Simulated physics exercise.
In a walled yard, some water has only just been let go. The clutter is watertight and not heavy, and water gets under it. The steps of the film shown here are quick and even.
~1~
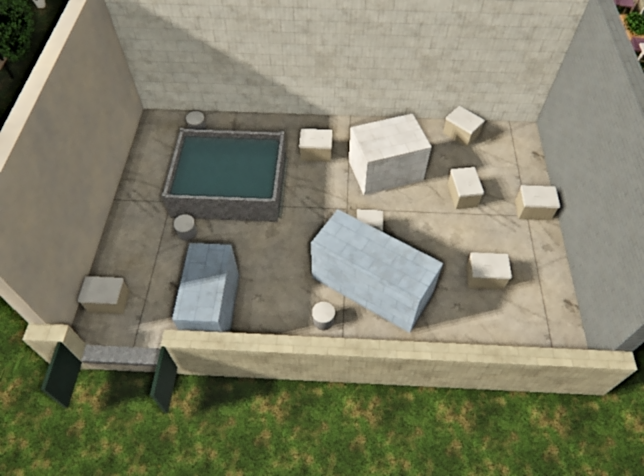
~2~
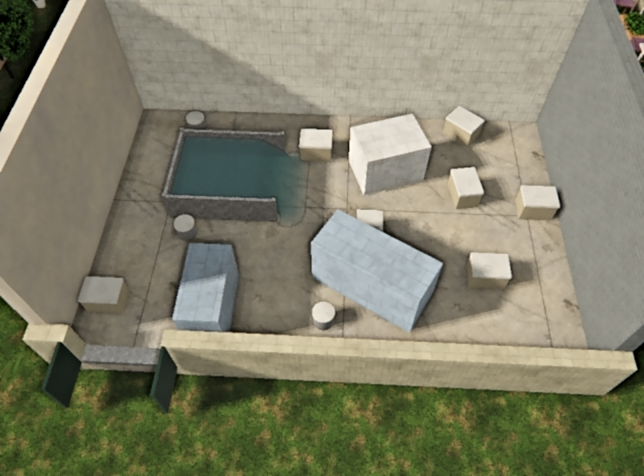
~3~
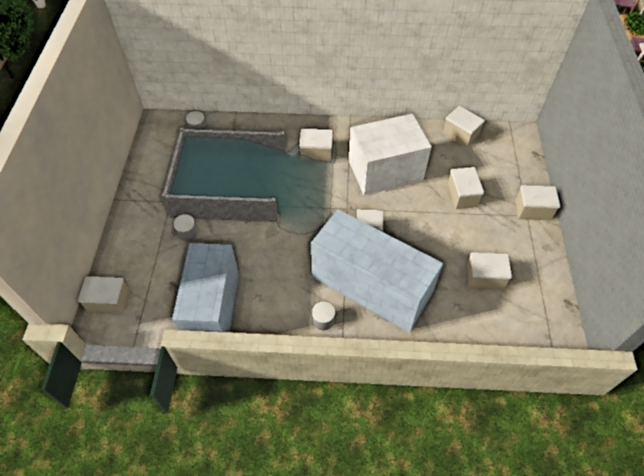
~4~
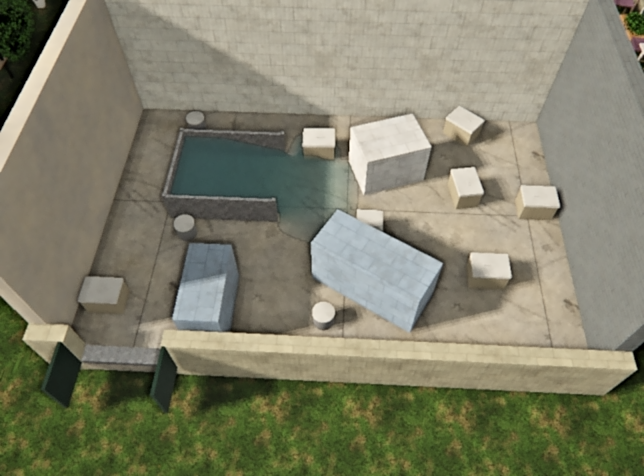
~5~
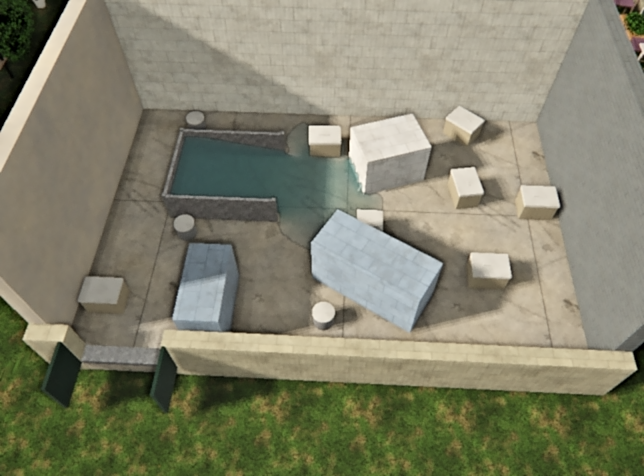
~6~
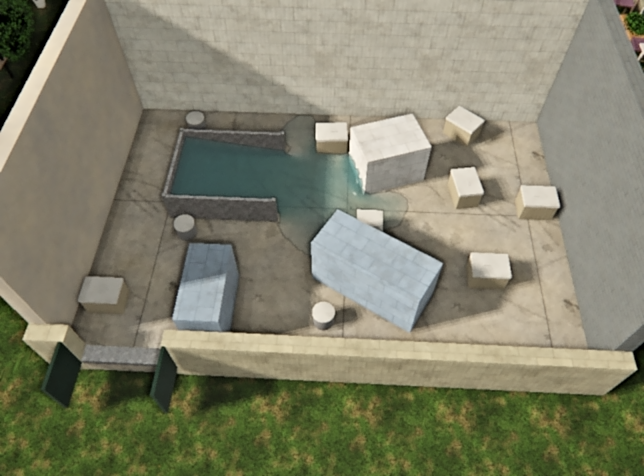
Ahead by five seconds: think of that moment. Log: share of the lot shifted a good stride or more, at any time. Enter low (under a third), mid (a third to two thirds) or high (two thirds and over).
Mid.
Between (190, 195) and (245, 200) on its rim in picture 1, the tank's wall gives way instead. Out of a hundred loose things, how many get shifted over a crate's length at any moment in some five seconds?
Around 20 per cent.
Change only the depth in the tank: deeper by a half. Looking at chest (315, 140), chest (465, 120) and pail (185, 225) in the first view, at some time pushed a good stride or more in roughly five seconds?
Per item, in order: Cleared the mark; cleared the mark; missed the mark.
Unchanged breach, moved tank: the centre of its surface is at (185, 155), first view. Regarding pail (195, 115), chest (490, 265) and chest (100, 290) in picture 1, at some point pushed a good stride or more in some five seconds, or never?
In that order: Not that far, swept aside, not that far.
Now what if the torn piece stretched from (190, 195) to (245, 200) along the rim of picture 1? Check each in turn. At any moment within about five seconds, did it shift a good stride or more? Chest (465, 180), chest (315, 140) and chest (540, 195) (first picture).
Taking them in order, short of it, short of it, short of it.
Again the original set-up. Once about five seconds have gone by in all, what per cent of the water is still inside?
100 in a hundred.
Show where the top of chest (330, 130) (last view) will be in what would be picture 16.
(386, 107), roughly.
A moment on, 1 of 10 are well off their spots; 0 afloat.
Next, 2 of 10 are well off their spots; 2 afloat.
Later, 4 of 10 are well off their spots; 2 afloat.
In the end, 4 of 10 are well off their spots, and 4 have been at some point; 5 afloat.
